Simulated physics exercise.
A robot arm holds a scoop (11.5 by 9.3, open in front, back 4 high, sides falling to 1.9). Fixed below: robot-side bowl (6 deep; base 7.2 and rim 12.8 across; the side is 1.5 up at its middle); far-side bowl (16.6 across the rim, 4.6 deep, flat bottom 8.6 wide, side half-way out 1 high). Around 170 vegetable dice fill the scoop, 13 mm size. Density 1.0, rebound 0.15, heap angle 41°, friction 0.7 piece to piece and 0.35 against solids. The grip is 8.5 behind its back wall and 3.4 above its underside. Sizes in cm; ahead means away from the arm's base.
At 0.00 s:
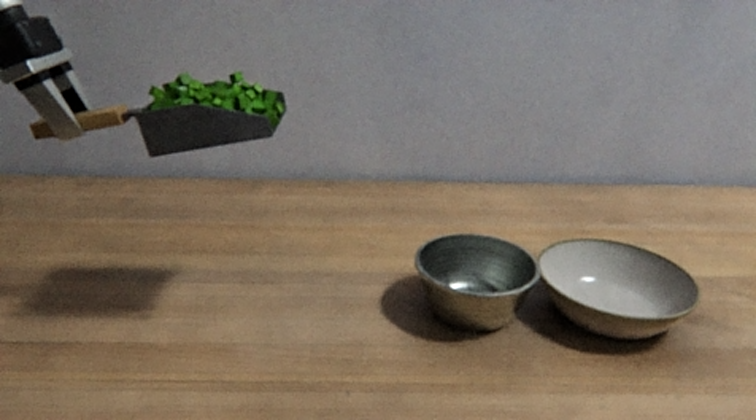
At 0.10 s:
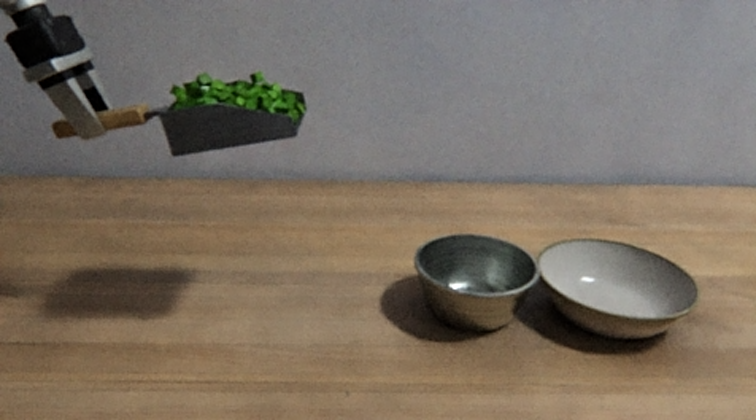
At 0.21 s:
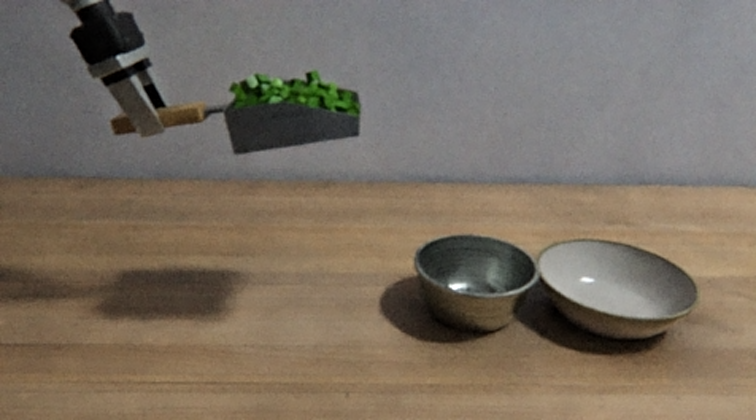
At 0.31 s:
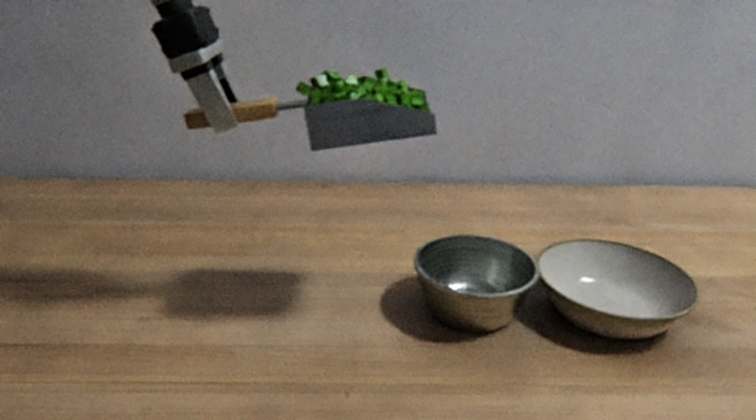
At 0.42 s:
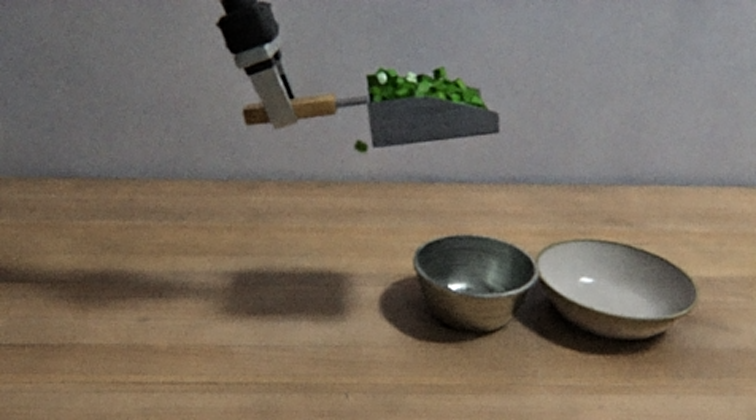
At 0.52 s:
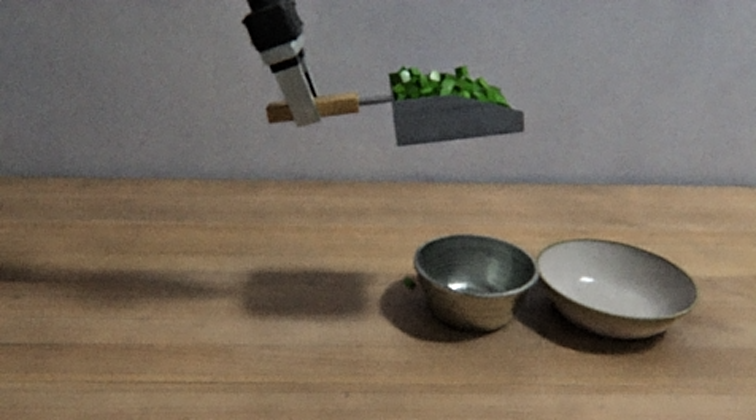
At first, a robot arm holds a scoop heaped with green vegetable dice at the left, above a wooden table with two bowls at the right. The arm carries the scoop rightward, and one piece drops toward the table, landing near the left bowl as the scoop moves above it.
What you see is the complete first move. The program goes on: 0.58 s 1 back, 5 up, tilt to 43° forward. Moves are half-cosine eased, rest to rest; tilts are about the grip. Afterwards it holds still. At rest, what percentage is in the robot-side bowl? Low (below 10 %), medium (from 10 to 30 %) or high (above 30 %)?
A high share, above 30 %, ends in the robot-side bowl.
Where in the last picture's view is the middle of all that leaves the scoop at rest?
Near (471, 286).
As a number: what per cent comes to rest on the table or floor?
Some 0 per cent.
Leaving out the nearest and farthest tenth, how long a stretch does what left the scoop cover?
Some 6 cm.
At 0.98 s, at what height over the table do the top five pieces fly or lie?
Some 22 cm.
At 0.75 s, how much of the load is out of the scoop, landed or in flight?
Near 0 per cent so far.
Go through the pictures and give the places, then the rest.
In the first frame, scoop floor at (212, 130), tilted 11° backward; upper third of the load around (205, 97), from x 150 to 280, top at y 80; 173 on the scoop.
In the second frame, scoop floor at (234, 130), tilted 11° backward; upper third of the load around (227, 97), from x 175 to 300, top at y 80.
In the third frame, scoop floor at (291, 128), tilted 10° backward; upper third of the load around (285, 96), from x 235 to 355, top at y 75.
In the fourth frame, scoop floor at (362, 125), tilted 9° backward; upper third of the load around (356, 93), from x 305 to 425, top at y 75; 172 on the scoop, 1 in flight or on a rim.
In the fifth frame, scoop floor at (420, 123), tilted 8° backward; upper third of the load around (414, 91), from x 360 to 485, top at y 75; 172 on the scoop, 1 in flight or on a rim.
In the sixth frame, scoop floor at (442, 122), tilted 8° backward; upper third of the load around (437, 90), from x 395 to 510, top at y 70; 172 on the scoop, 1 on the table or floor.
By 0.75 s, tilted 10° forward, highest piece 25 above the table; 172 on the scoop, 1 on the table or floor.
By 0.98 s, tilted 38° forward, highest piece 22 above the table; 143 on the scoop, 14 in the robot-side bowl, 1 on the table or floor, 15 in flight or on a rim.
By 1.30 s, tilted 43° forward, highest piece 7 above the table; 170 in the robot-side bowl, 3 on the table or floor.
By 2.35 s, tilted 43° forward, highest piece 6 above the table; 170 in the robot-side bowl, 3 on the table or floor.
Final count, 170 in the robot-side bowl, 3 on the table or floor. That is 98 % in the robot-side bowl.
